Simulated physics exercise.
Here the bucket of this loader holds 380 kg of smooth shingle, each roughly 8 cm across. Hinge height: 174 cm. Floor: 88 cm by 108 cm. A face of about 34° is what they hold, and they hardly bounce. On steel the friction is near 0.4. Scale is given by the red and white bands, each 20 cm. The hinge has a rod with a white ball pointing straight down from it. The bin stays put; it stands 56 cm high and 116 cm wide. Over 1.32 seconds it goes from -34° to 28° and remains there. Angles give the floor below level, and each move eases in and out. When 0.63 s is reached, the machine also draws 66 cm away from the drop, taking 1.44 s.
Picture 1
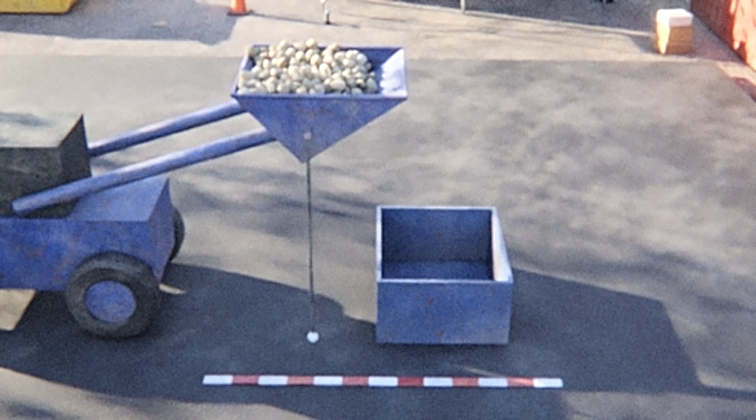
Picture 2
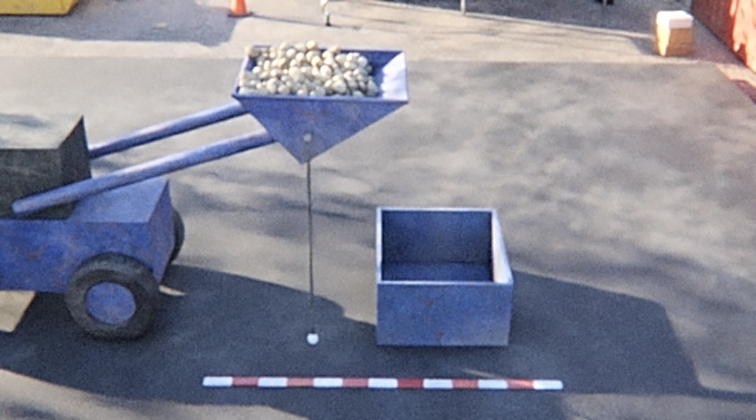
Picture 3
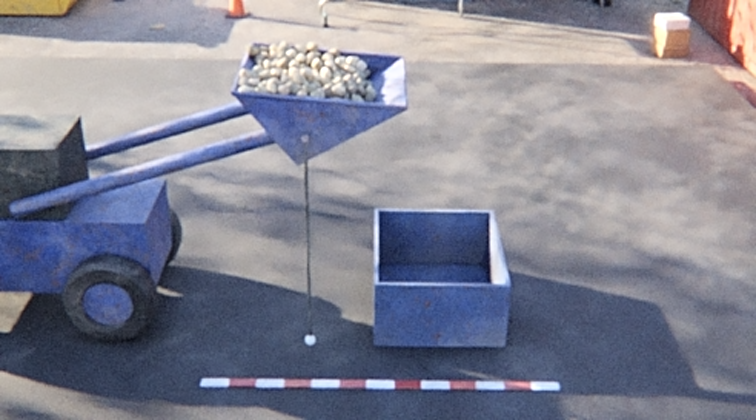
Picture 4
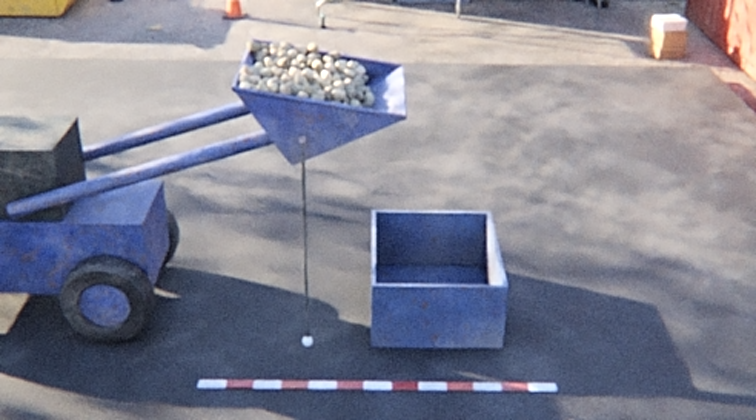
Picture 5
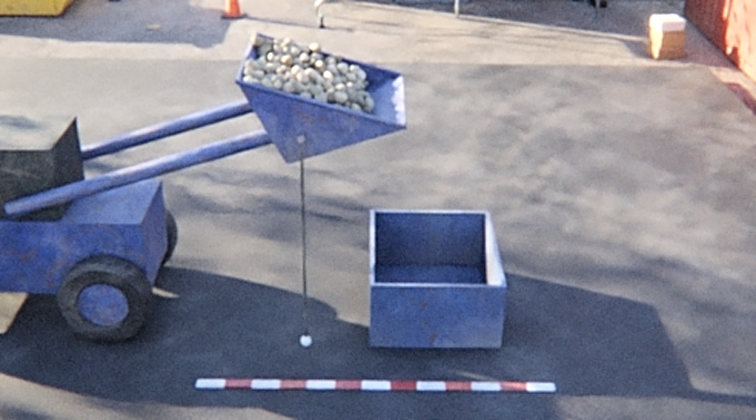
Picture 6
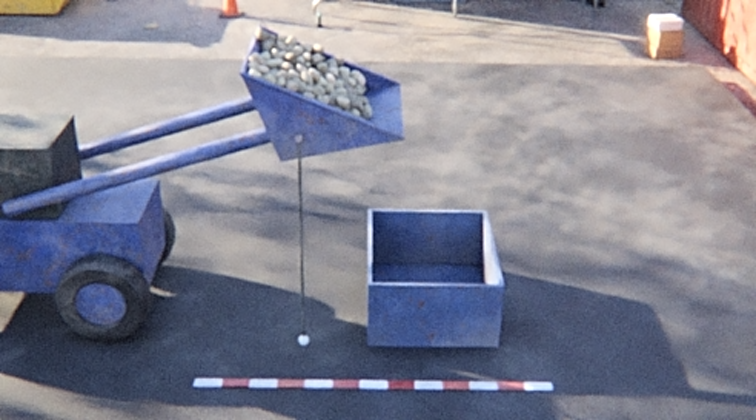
On a paved yard, a blue loader slowly tilting its raised bucket of pale rounded stones rightward beside an open blue box.
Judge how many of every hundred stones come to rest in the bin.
Near 45.
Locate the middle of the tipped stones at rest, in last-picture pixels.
The stones end up centred near (368, 296).
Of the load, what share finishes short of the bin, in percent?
About 50 per cent.
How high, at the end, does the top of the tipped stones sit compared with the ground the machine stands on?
Roughly 24 cm above the ground.
A little later the floor is at 18°; 98 % in the bucket, 2 % in the bin; the foremost stones are at (381, 136).
Then the floor is at 28°; 49 % in the bucket, 26 % short of the bin, 23 % in the bin, 1 % beside or beyond the bin; the foremost stones are at (422, 265).
Later still the floor is at 28°; 0 % in the bucket, 51 % short of the bin, 45 % in the bin, 4 % beside or beyond the bin; the foremost stones are at (483, 299).
In the end the floor is at 28°; 0 % in the bucket, 51 % short of the bin, 45 % in the bin, 4 % beside or beyond the bin; the foremost stones are at (483, 299).
